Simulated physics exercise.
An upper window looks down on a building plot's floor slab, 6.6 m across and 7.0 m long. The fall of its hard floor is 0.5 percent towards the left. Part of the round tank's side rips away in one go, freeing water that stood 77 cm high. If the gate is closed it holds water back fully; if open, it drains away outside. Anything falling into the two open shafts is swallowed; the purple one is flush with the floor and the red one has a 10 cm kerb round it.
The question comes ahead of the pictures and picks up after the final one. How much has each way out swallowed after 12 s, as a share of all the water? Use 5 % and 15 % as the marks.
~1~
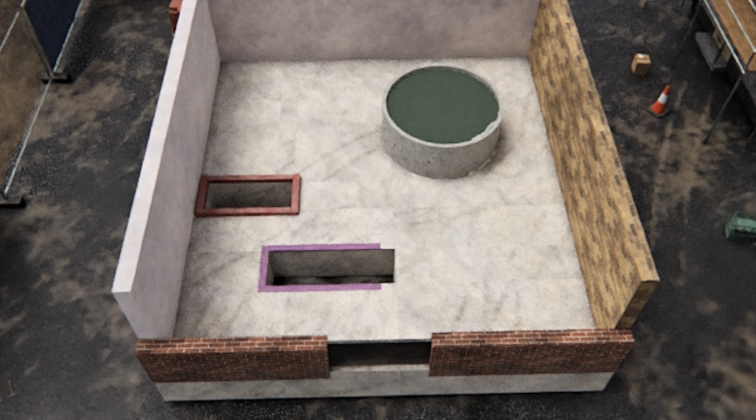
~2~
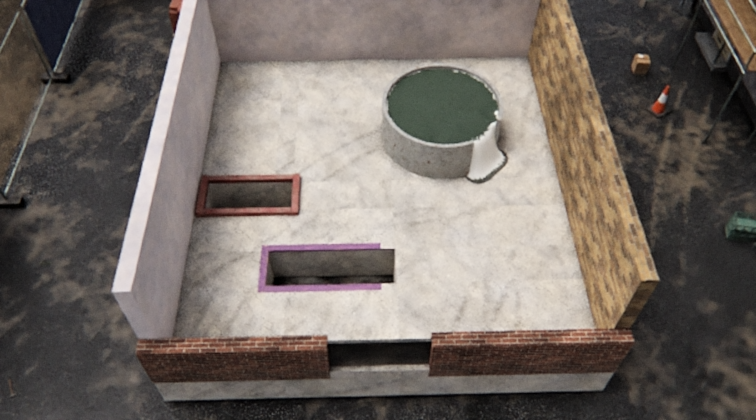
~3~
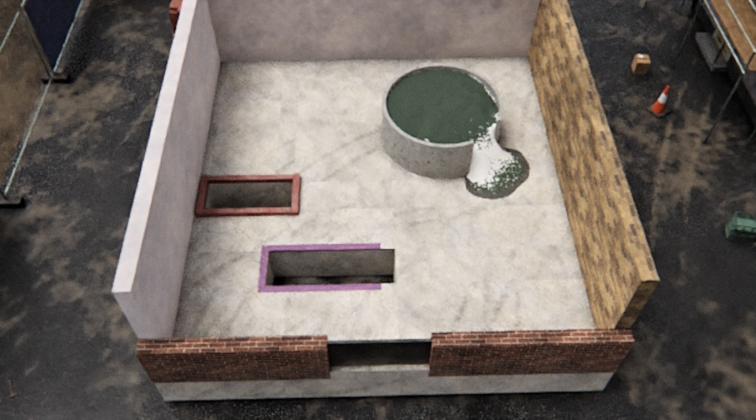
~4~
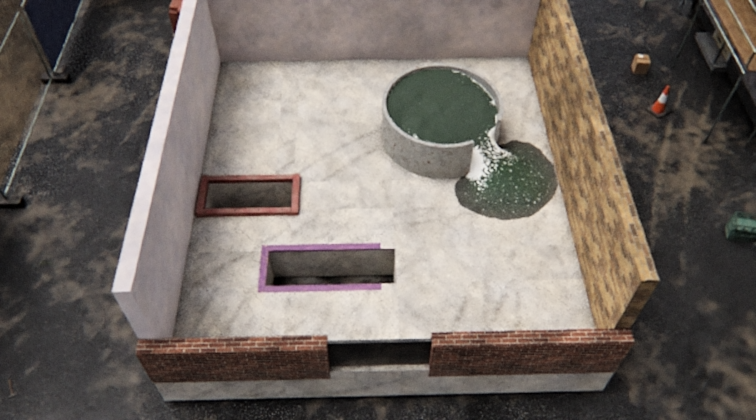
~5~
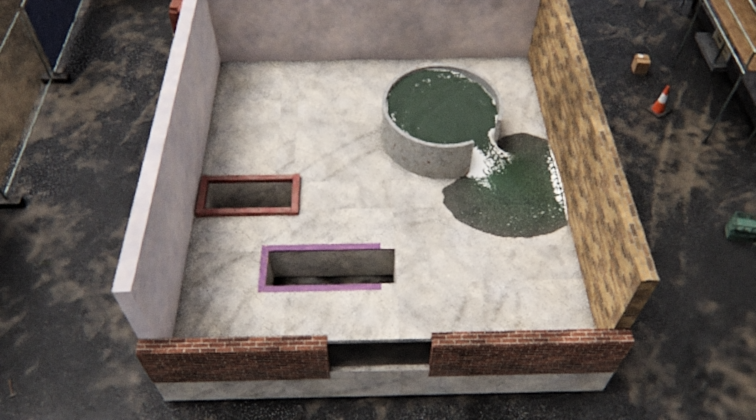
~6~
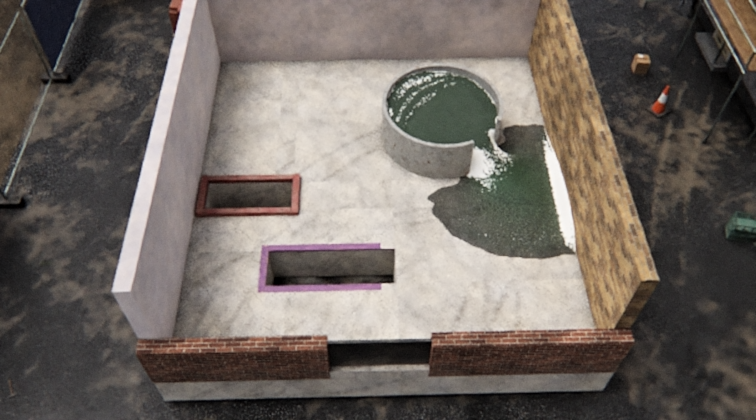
Gate opening: Not even 5 %; purple pit: Above 15 %; red pit: Under 5 %.
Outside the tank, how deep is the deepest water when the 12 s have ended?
Up to near 10 cm.
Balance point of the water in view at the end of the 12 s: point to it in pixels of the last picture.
About (384, 200).
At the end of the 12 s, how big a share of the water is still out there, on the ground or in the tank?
Roughly 68 in a hundred.
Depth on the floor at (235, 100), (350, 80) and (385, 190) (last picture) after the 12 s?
Approximately 4, 2 and 3 centimetres, going through them in turn.
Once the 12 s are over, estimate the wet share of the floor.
Near 95 per cent is wet.
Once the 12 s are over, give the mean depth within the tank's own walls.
11 cm.
A moment later water covers 20 % of the floor and is deepest (39 cm) near (553, 181); gone so far, the gate opening 0 %, the purple pit 0 %, the red pit 0 %.
Soon after water covers 30 % of the floor and is deepest (43 cm) near (571, 351); gone so far, the gate opening 0 %, the purple pit 0 %, the red pit 0 %.
Next water covers 45 % of the floor and is deepest (27 cm) near (557, 341); gone so far, the gate opening 0 %, the purple pit 1 %, the red pit 0 %.
Later on water covers 70 % of the floor and is deepest (16 cm) near (181, 361); gone so far, the gate opening 0 %, the purple pit 14 %, the red pit 0 %.
At the end water covers 95 % of the floor and is deepest (10 cm) near (190, 244); gone so far, the gate opening 0 %, the purple pit 30 %, the red pit 1 %.
